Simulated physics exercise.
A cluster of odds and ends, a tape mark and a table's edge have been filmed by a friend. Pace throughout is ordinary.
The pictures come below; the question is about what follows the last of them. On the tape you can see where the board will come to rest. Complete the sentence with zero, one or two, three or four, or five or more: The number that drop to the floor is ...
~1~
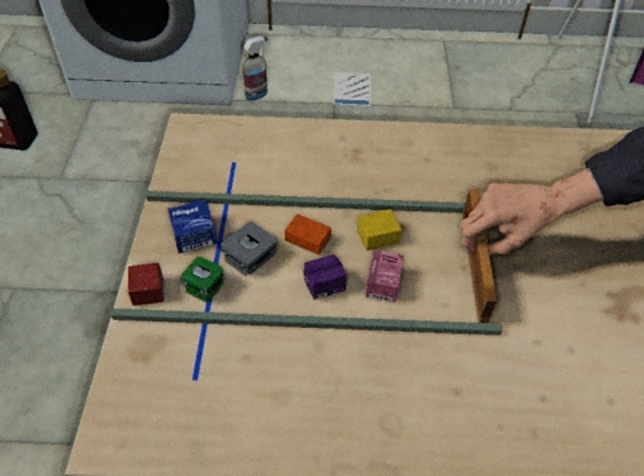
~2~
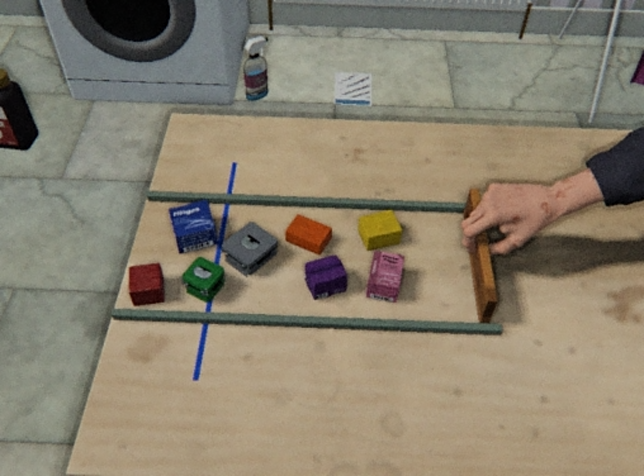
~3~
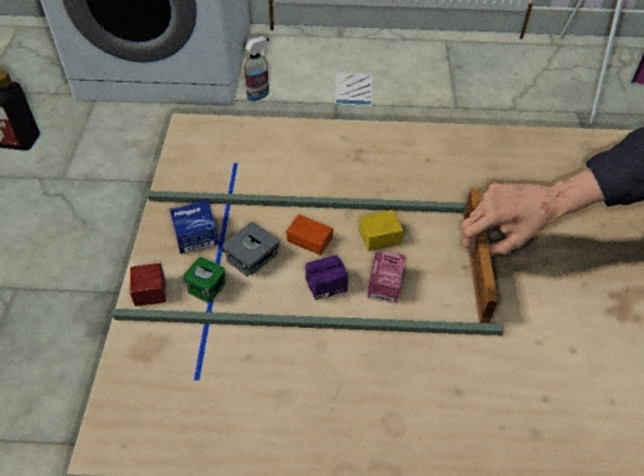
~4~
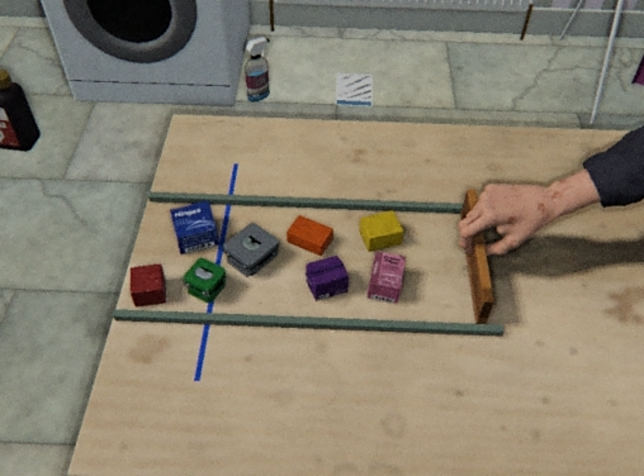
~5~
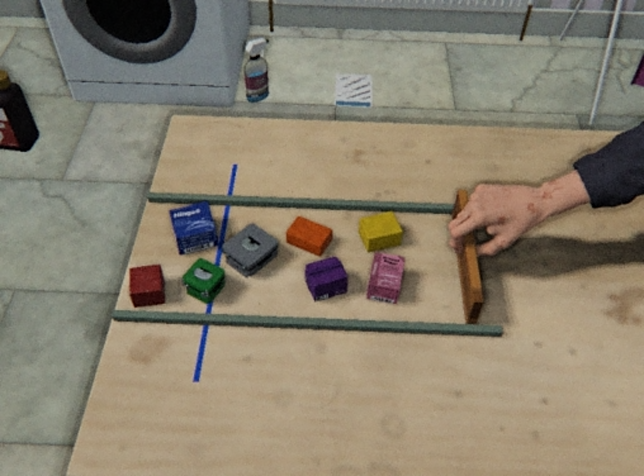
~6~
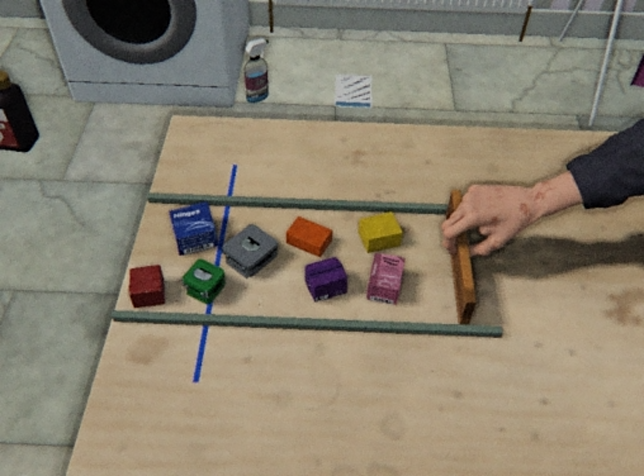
The number that drop to the floor is one or two.
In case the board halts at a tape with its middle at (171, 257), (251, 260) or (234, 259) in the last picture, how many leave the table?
Down on the floor: 6, 0 and 1.
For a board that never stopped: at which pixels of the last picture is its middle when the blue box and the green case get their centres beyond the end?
First one: Around (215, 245). Other one: Around (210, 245).
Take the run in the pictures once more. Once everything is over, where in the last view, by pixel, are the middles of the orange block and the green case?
Final centres, first then second: (172, 215), (125, 289).
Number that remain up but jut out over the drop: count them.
Things overhanging at the end: 2.
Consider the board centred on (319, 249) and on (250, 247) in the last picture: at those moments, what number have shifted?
It comes to 5 for the first spot, 8 for the other.
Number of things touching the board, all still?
That comes to 2.
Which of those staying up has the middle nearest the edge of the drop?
Result: Blue box.
Early on, none off yet; red block at rest near (147, 286); blue box at rest near (194, 228); green case at rest near (205, 282).
A while later, none off yet; red block at rest near (147, 286); blue box at rest near (191, 228); green case moving near (198, 283).
Finally, the number that fall off is one or two; lost, red block.
